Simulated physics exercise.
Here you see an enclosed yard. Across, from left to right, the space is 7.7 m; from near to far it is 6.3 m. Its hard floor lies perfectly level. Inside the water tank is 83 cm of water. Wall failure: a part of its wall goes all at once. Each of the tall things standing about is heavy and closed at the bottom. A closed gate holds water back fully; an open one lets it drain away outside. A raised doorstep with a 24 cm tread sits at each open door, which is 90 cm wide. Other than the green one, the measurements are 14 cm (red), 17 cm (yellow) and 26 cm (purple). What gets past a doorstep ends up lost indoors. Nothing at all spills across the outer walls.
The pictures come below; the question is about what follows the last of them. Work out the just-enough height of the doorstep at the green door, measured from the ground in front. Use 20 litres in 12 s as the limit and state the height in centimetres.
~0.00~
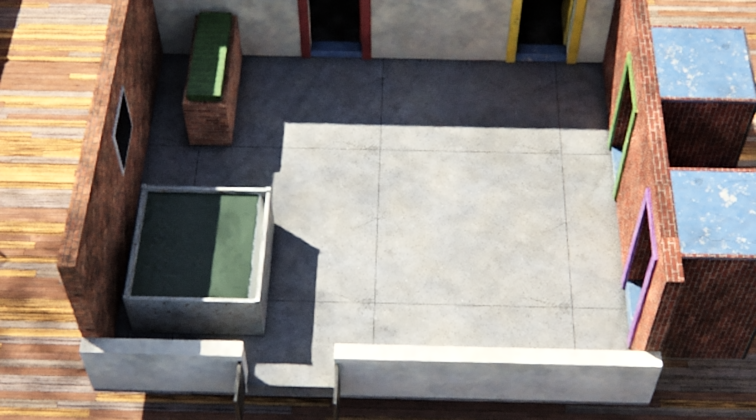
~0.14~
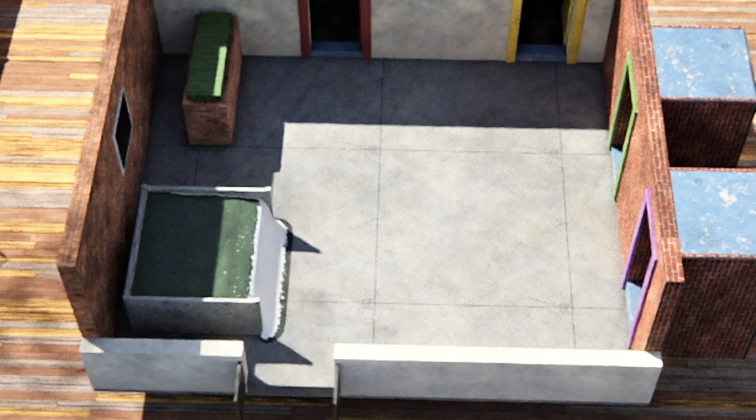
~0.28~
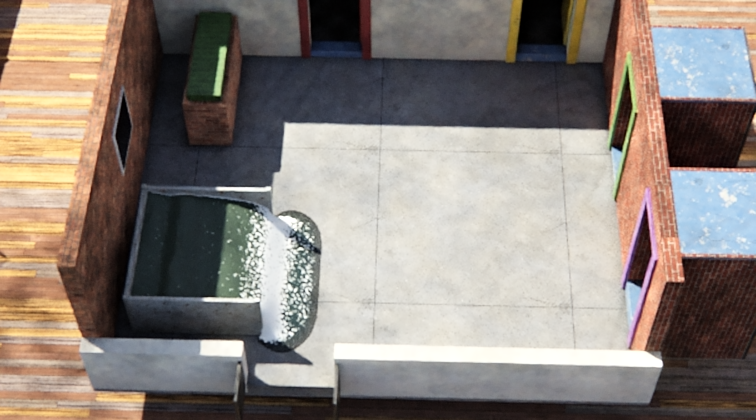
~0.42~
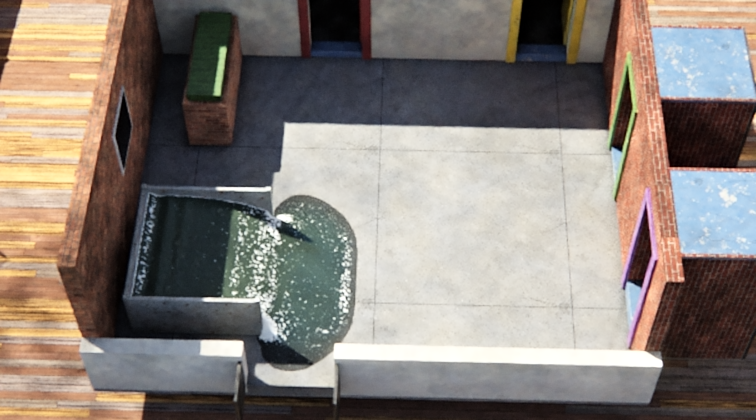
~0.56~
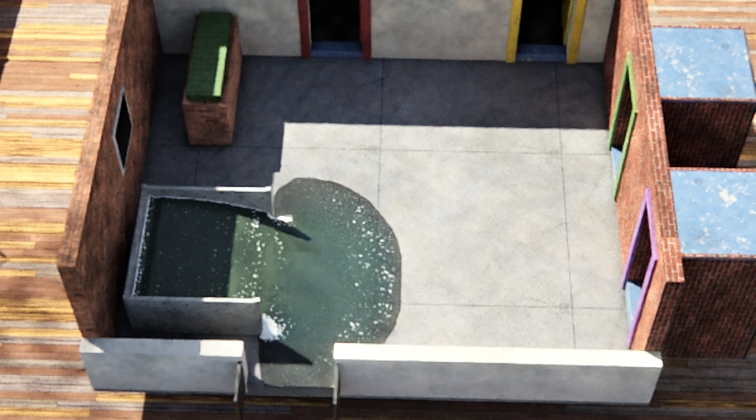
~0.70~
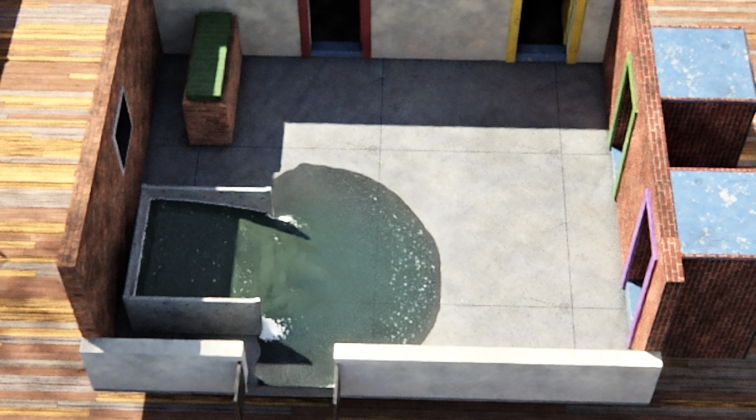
It works out at roughly 15 cm.
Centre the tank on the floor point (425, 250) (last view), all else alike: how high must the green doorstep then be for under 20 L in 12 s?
Then it needs to be around 23 cm high.
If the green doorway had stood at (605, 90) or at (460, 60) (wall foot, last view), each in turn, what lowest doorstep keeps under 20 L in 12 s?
Around 16 and 11.0 cm respectively.
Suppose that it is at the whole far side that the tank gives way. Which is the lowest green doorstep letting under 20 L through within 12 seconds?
If so: Around 9.5 cm.
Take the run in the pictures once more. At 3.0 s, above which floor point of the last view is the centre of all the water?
The water is centred near (443, 265).
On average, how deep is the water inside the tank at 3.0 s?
About 14 centimetres on average.
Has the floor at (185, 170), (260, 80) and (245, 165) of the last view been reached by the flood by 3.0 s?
Listed order - unwetted, unwetted, unwetted.
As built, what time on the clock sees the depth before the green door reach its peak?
Approximately 2.6 s.
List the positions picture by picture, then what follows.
The first picture shows the water tank at (200, 245) is whole and still, 83 cm deep; the green door at (622, 132) is dry.
In the second picture, the front is at (276, 332), 0.2 m from the gap at (264, 268); 0.4 m2 of floor is wet, 83 cm left at the back.
In the third picture, the front is at (309, 326), 0.7 m from the gap at (264, 268); 1.5 m2 of floor is wet, 82 cm left at the back.
In the fourth picture, water pours out at (264, 270) and has run 1.3 m, to (350, 310); about 12 cm deep outside, 74 cm at the back.
In the fifth picture, the front is at (393, 314), 2.0 m from the gap at (265, 270); 5.9 m2 of floor is wet, 70 cm left at the back.
In the sixth picture, the front is at (433, 312), 2.6 m from the gap at (265, 270); 8.1 m2 of floor is wet, 68 cm left at the back; the green door at (622, 132), 6.0 m from the gap, is still 3.4 m from the nearest water.
After 1.4 s water covers 45 % of the floor, deepest (30 cm) near (276, 288); it has not reached the green door.
After 3.0 s water covers 65 % of the floor, deepest (36 cm) near (613, 379); 19 cm at the green door, 27 litres in over its 10 cm doorstep.
After 12.0 s water covers 95 % of the floor, deepest (14 cm) near (137, 209); 6 cm at the green door, 64 litres in over its 10 cm doorstep.
At the green door as built, the water arrived by 2.0 s and peaked near 20 cm at 2.6 s.
With a doorstep of 13.5 cm, 30 litres would have come in within the 12 s; with 18 cm, 7 litres. So under 20 litres takes about 15 cm.
